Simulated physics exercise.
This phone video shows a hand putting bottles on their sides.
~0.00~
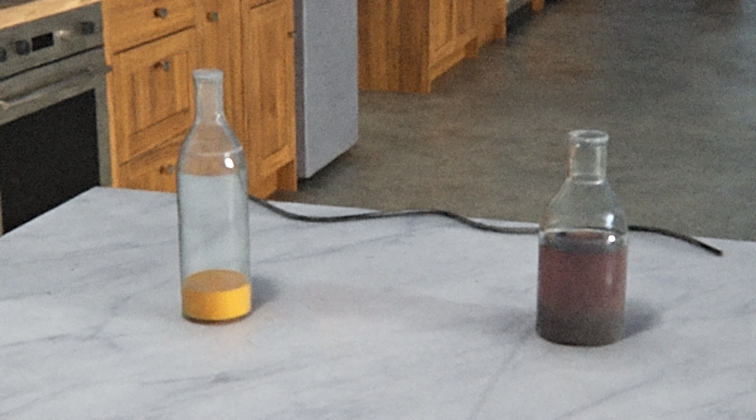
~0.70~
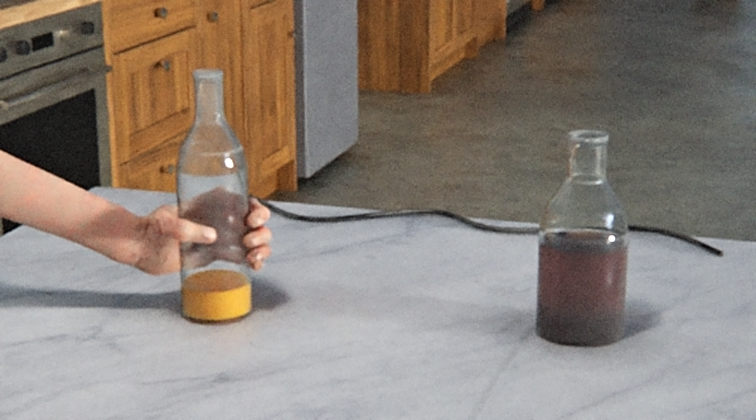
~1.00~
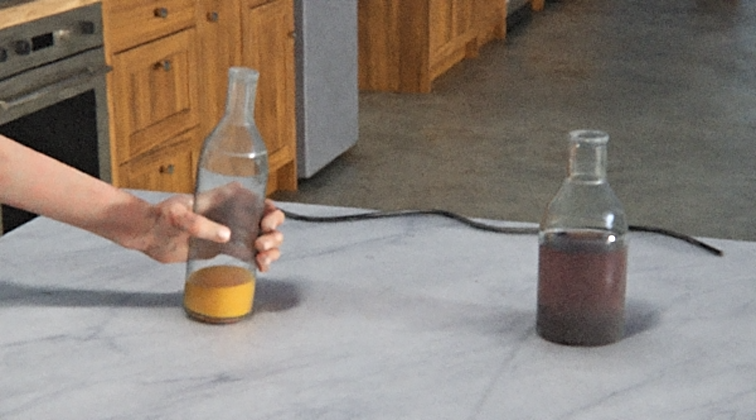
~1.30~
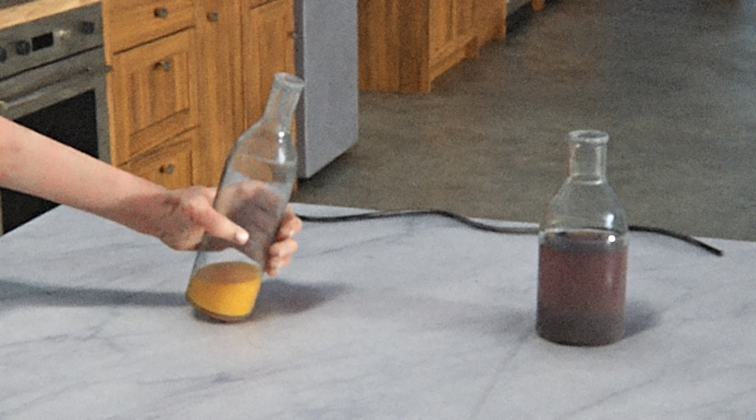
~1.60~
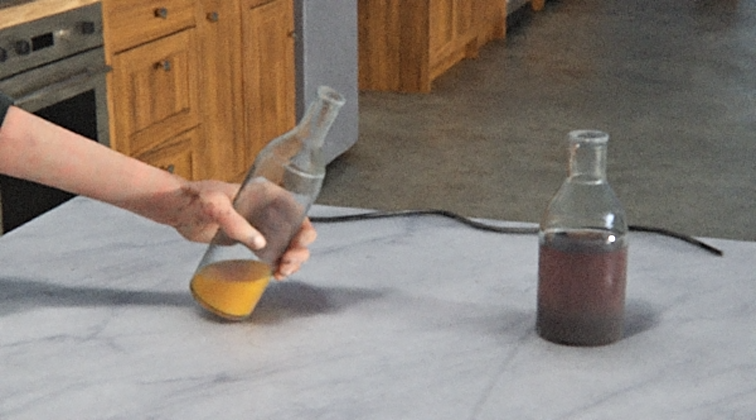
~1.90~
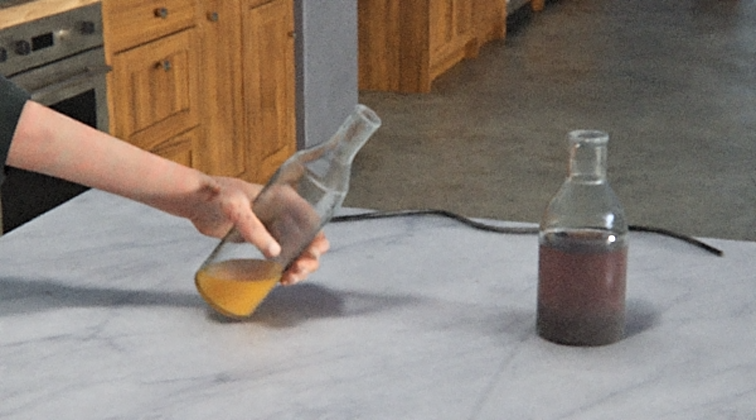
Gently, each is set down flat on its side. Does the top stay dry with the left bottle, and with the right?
Left: Yes, dry; right: No, wet.
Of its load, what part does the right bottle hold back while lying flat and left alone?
Near 40 in a hundred.
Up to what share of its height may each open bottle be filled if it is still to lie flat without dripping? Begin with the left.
Roughly 22 % and 18 %.
After 2.6 s, the left bottle is nearly down; left bottle, all still inside.
After 3.6 s, the left bottle lies flat; left bottle, all still inside.
After 6.5 s, both lie flat; left bottle, all still inside; right bottle, a puddle at its mouth.
